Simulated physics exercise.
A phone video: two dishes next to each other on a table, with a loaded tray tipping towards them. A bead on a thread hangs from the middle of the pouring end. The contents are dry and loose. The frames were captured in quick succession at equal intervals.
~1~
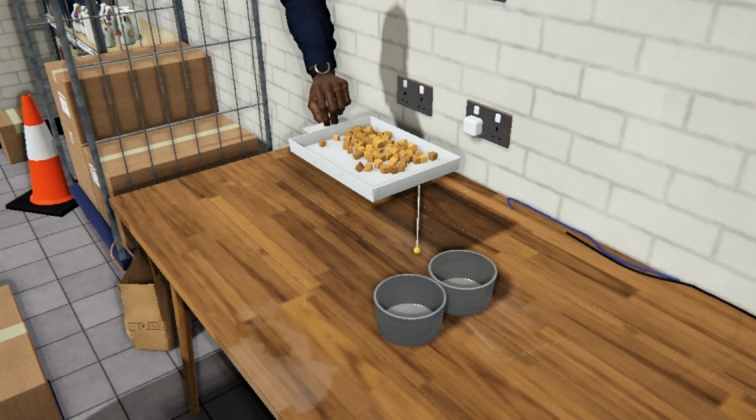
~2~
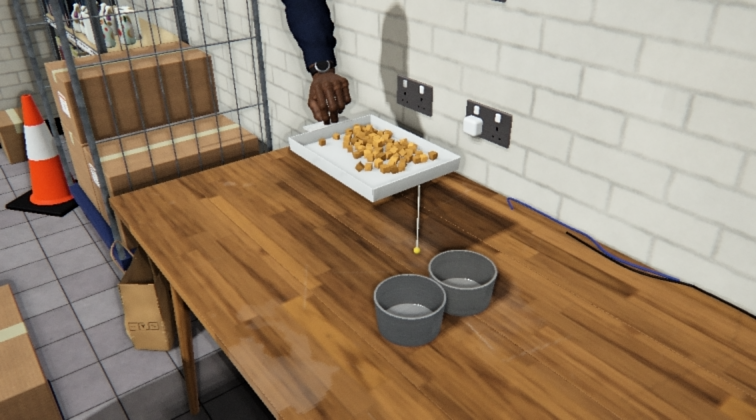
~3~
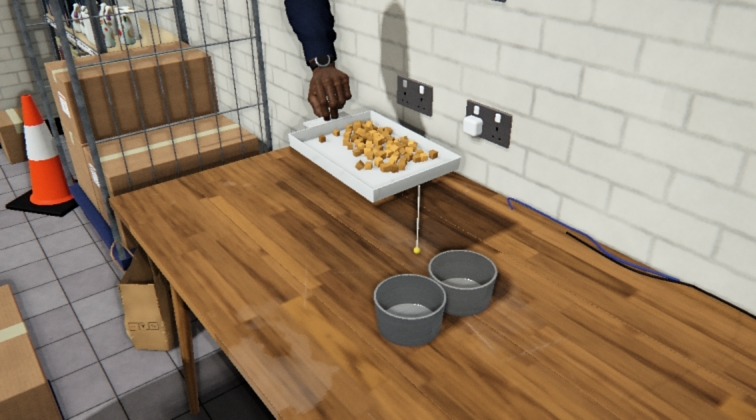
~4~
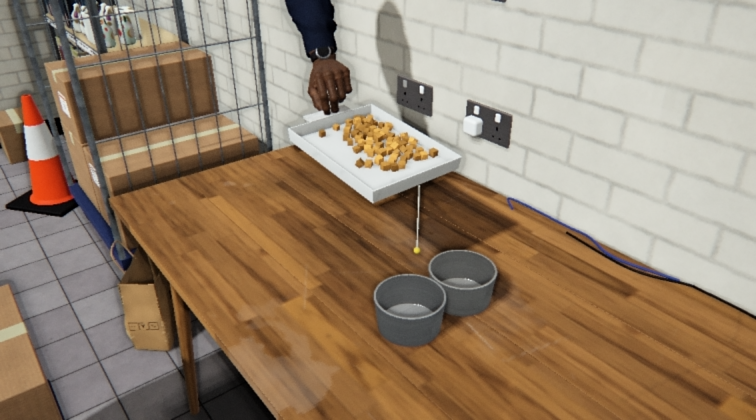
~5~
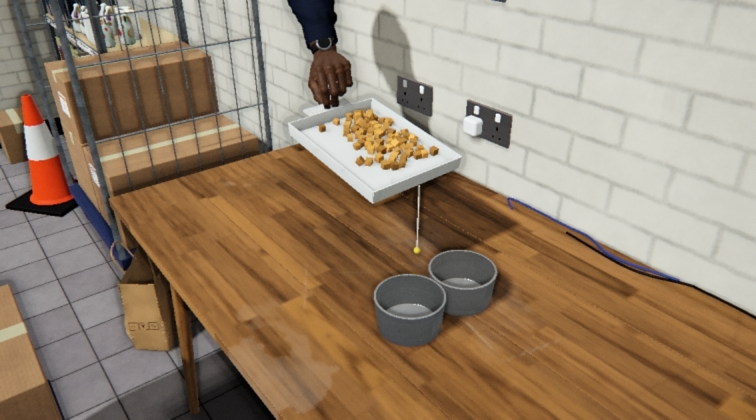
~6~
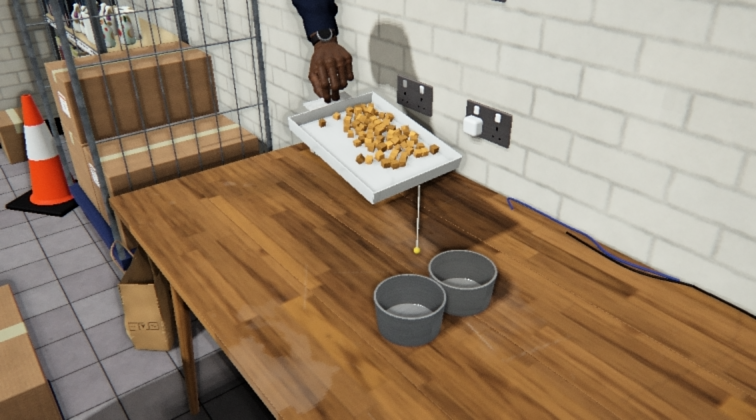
White tray of croutons tilting gradually toward the viewer above two grey dishes on a wooden worktop, a hand at its far end.
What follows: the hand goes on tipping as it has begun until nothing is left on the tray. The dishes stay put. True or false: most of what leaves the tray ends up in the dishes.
True.
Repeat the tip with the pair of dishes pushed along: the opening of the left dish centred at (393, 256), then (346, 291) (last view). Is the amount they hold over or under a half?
Catch, run one: Below the halfway mark; run two: Below the halfway mark.
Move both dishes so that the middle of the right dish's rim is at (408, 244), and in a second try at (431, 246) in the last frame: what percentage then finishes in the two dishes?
I'd say about 0 percent, followed by about 10 percent.
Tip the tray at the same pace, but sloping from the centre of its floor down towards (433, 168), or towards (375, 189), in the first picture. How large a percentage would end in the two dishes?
Near 10 % and, after that, 40 %.
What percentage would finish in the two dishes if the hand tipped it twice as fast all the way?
Estimate: Around 80%.
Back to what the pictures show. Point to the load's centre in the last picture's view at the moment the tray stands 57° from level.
Roughly at (408, 163).
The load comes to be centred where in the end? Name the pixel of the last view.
I'd place the middle at about (420, 317).
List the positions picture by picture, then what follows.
In the first frame, corners of the pouring end near (373, 188) and (459, 157), level; middle of the load near (377, 148), croutons; left dish near (433, 326); right dish near (486, 296); bead on its thread near (417, 250).
In the second frame, corners of the pouring end near (373, 188) and (459, 157), level; middle of the load near (377, 147).
In the third frame, corners of the pouring end near (373, 189) and (459, 157), tipped barely, lowest at the left corner; middle of the load near (377, 145).
In the fourth frame, corners of the pouring end near (373, 190) and (460, 156), tipped a little, lowest at the left corner; middle of the load near (377, 141).
In the fifth frame, corners of the pouring end near (374, 191) and (460, 156), tipped a little, lowest at the left corner; middle of the load near (378, 137).
In the sixth frame, corners of the pouring end near (374, 192) and (461, 156), tipped a little, lowest at the left corner; middle of the load near (378, 134); left dish near (433, 326); right dish near (486, 296).
Shortly afterwards, tray tipped steeply; all but a few on the tray; only a few in the air.
Next, tray tipped right over; all but a few on the tray; a little in the left dish; only a few in the air.
Some moments later, tray tipped past a quarter turn; near two thirds in the left dish; near a quarter in the right dish; a little outside both.
In the end, tray tipped past a quarter turn; near two thirds in the left dish; near a quarter in the right dish; a little outside both.
